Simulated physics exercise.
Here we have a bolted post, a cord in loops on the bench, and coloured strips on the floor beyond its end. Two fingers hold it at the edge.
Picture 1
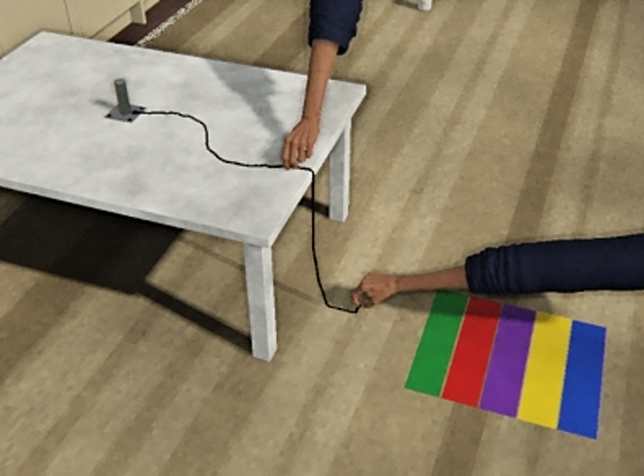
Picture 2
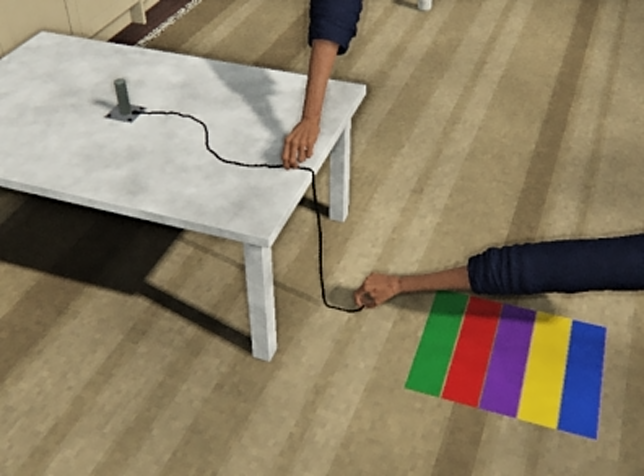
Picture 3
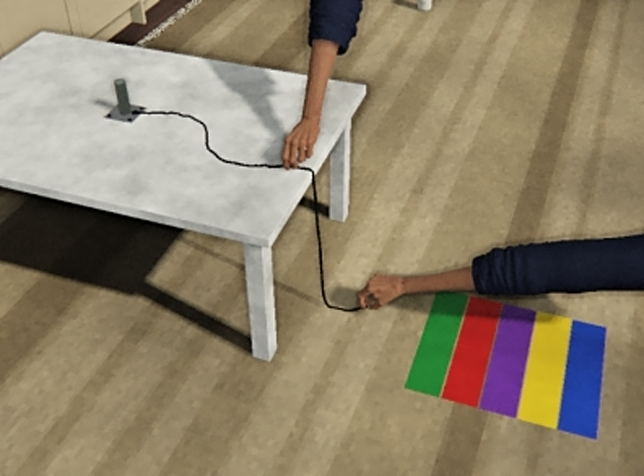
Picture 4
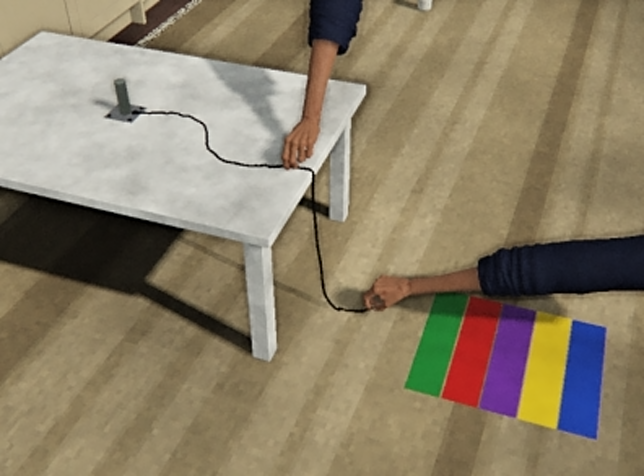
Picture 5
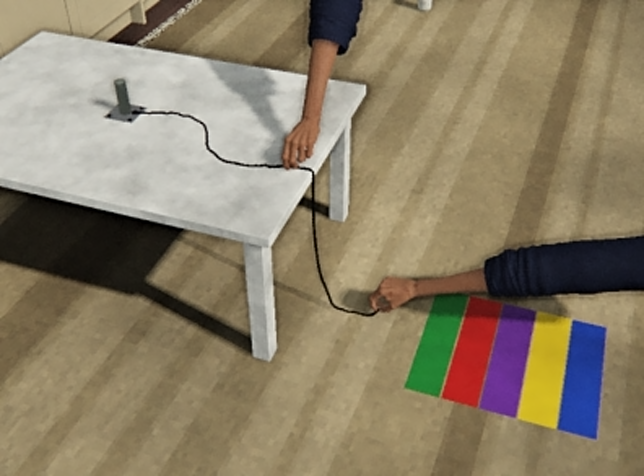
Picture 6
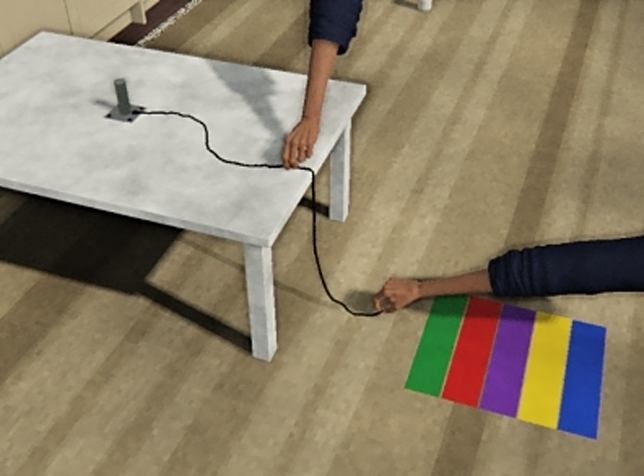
On the floor beside a pale table, a hand drew the end of a black cord slightly right, toward some coloured strips, while another hand's fingers stayed on the cord at the table's edge.
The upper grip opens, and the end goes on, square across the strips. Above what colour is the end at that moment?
The purple one.
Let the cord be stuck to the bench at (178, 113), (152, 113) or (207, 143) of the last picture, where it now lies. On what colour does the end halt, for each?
Taking them in turn: Purple; purple; red.
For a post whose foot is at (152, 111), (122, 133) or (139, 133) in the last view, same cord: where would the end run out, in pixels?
About (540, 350), (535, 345) and (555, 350).
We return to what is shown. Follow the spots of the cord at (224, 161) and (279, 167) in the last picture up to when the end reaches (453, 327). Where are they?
They go to (266, 153) and to (315, 172).
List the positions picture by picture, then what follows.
The first frame shows end (361, 305); green (428, 373); red (464, 382); purple (502, 392); yellow (540, 402); blue (580, 413).
The second frame shows end (363, 305); cord through (166, 114) (207, 136) (247, 166) (313, 181) (320, 243) (324, 297).
The third frame shows end (367, 306).
The fourth frame shows end (373, 308); cord through (166, 114) (207, 136) (247, 166) (313, 181) (317, 242) (326, 297).
The fifth frame shows end (379, 309).
The sixth frame shows end (382, 310); cord through (166, 114) (207, 136) (247, 166) (313, 181) (315, 242) (331, 297).
Soon after, end near (454, 327); over green.
After that, end near (491, 337); over red.
At the stop, end near (513, 342); over purple. It halts on the purple strip.
